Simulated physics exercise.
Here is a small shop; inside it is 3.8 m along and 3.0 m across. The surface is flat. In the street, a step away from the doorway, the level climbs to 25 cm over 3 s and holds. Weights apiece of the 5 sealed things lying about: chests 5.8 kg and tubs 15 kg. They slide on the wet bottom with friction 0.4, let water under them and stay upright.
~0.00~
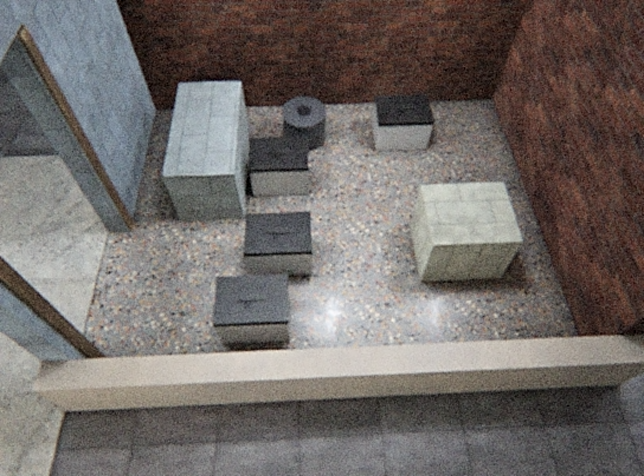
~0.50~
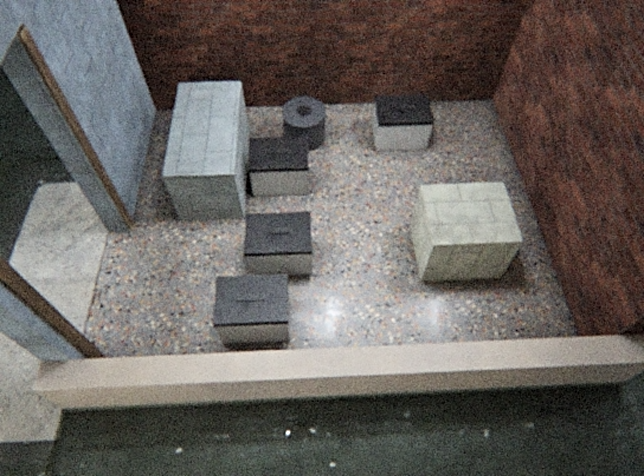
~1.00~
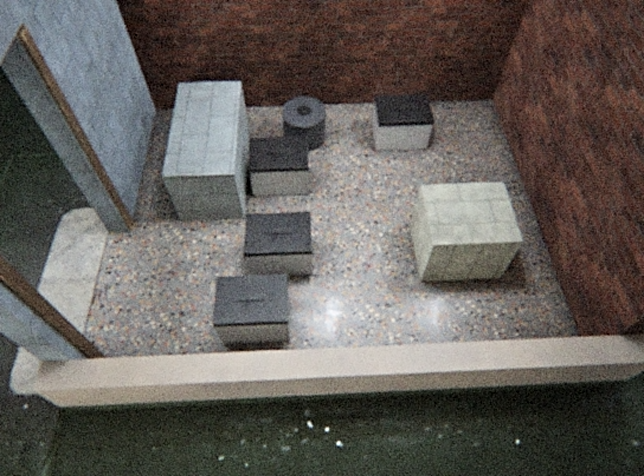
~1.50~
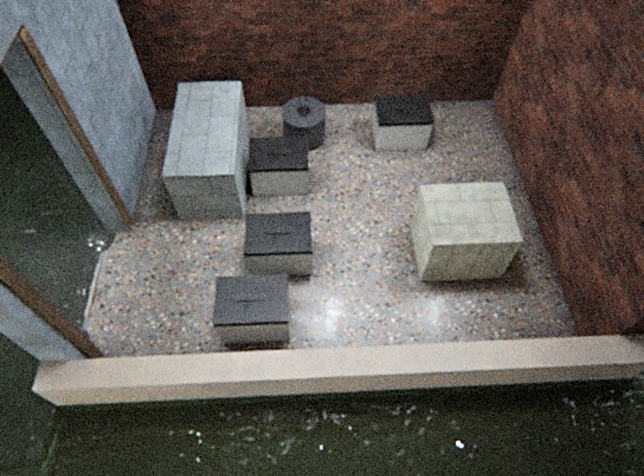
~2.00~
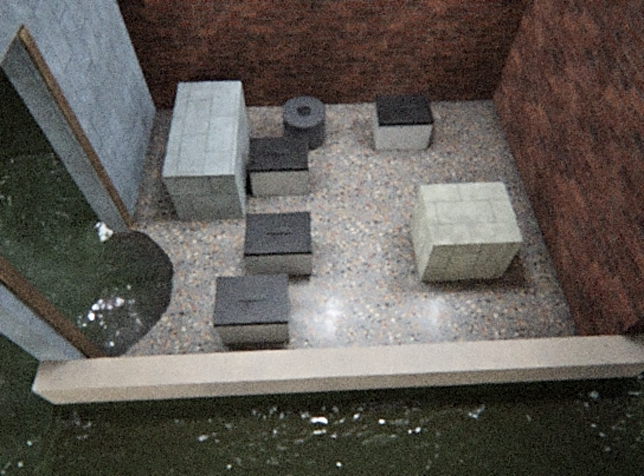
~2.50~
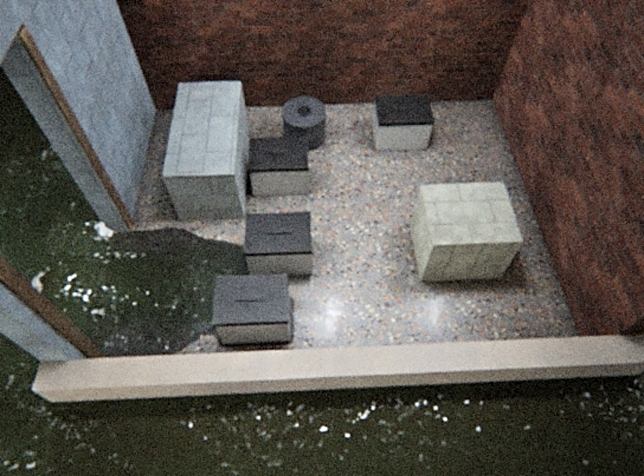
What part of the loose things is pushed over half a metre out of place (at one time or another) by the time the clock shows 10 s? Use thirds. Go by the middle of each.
Share: Two thirds or more.
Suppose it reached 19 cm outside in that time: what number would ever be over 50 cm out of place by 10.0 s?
In that case 3 of them.
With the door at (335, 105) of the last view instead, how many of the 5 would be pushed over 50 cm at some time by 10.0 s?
Then 5.
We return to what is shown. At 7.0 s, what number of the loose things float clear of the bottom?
I count 3.
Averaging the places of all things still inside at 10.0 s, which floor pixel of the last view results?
Near (343, 183).
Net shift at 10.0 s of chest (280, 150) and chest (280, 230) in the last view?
In that order: 60 cm, 150 cm.
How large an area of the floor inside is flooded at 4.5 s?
Roughly 7.5 m2.
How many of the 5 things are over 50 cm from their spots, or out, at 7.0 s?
3 of them.
After 3.5 s 2 of 5 are over 50 cm from their spots; 0 afloat.
After 4.5 s 2 of 5 are over 50 cm from their spots; 2 afloat.
After 7.0 s 3 of 5 are over 50 cm from their spots; 3 afloat.
After 10.0 s 5 of 5 are over 50 cm from their spots, and 5 have been at some point; 5 afloat.
